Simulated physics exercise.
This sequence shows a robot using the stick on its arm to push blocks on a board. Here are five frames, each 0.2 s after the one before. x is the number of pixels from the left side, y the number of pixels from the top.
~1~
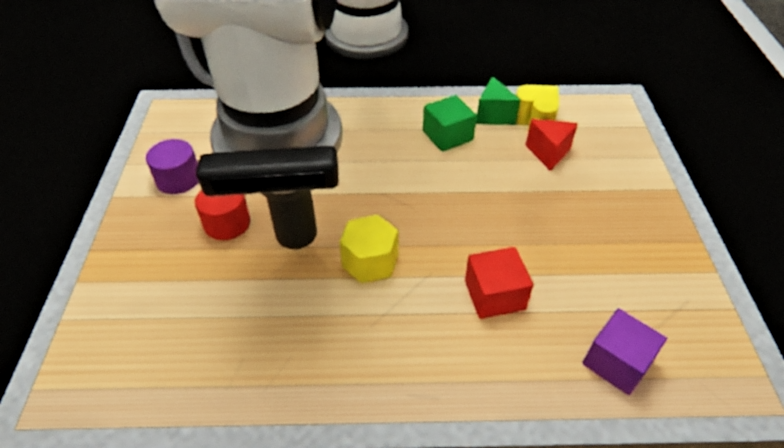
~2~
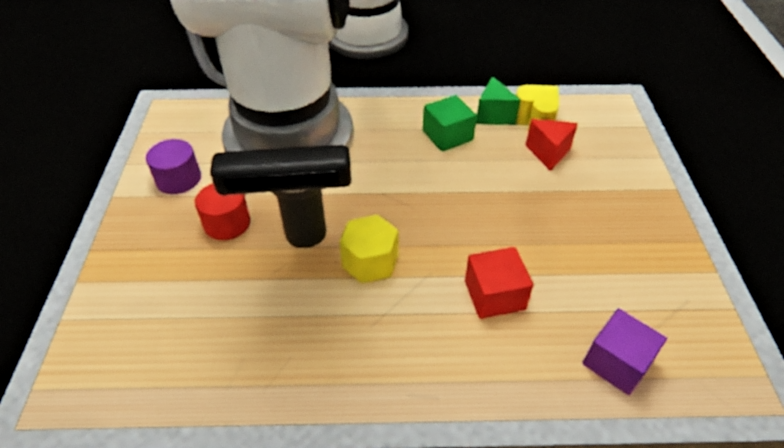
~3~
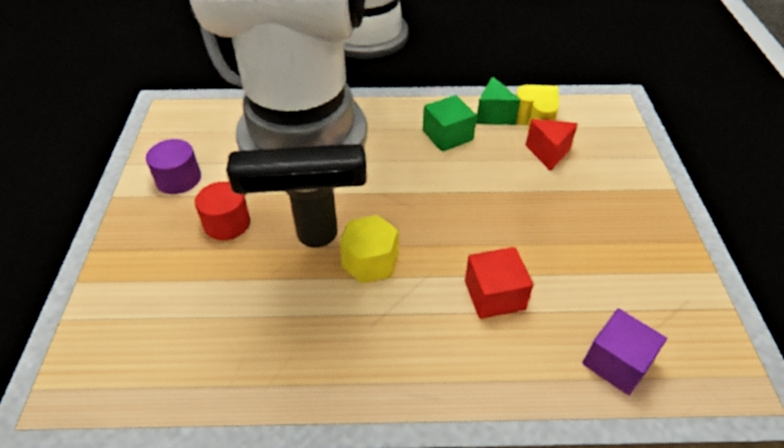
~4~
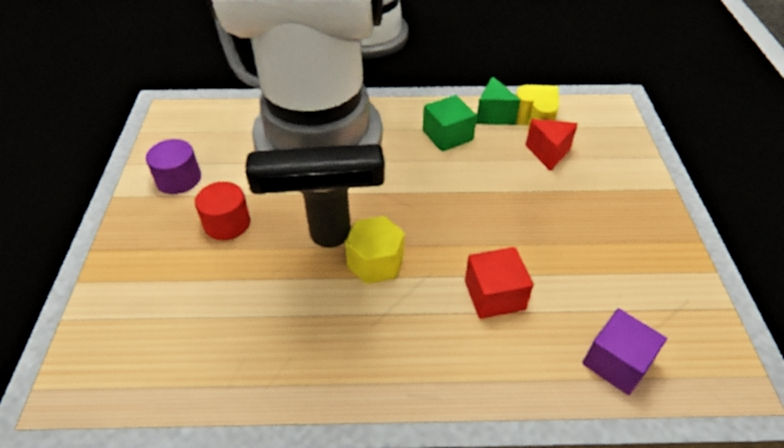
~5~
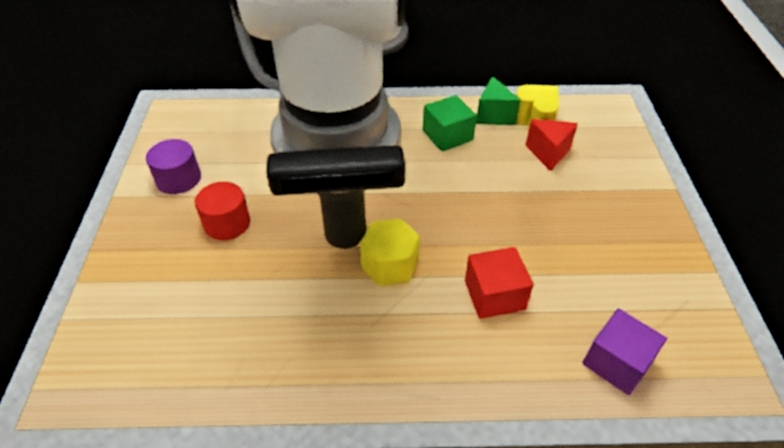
On a wooden board scattered with colored blocks, a robot arm moved its black stick to the right until it met the yellow hexagonal block and nudged it slightly right, while the other blocks stayed still.
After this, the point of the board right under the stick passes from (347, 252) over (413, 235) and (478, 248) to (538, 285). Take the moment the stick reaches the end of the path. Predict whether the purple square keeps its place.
Left where it is.
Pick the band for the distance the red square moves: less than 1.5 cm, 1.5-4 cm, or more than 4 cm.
Middling, 1.5 to 4 cm.
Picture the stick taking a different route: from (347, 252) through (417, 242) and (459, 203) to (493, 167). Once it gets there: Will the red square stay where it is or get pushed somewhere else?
It travels a centimetre or more.
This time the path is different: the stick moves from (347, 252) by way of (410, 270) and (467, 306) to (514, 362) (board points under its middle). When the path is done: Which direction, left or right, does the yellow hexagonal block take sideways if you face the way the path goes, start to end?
Off to the left side.
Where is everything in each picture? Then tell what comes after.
In the first picture, lower end of the stick at (297, 234), tops of blocks, yellow hexagonal block at (369, 235), red square at (501, 269), purple square at (631, 339).
In the second picture, stick at (306, 233), blocks as before.
In the third picture, stick at (317, 232), blocks as before.
In the fourth picture, stick at (331, 232), yellow hexagonal block at (375, 236).
In the fifth picture, stick at (345, 233), yellow hexagonal block at (390, 238), red square at (501, 269), purple square at (631, 339).
The first path, step by step. One third of the way, stick at (415, 216); yellow hexagonal block at (444, 242), turned 65° clockwise.
Two thirds of the way, stick at (481, 230); yellow hexagonal block at (471, 258); red square at (515, 291), turned 30° anticlockwise.
At the end, stick at (544, 267); yellow hexagonal block at (475, 264), turned 170° clockwise; red square at (521, 299), turned 30° anticlockwise; purple square not moved.
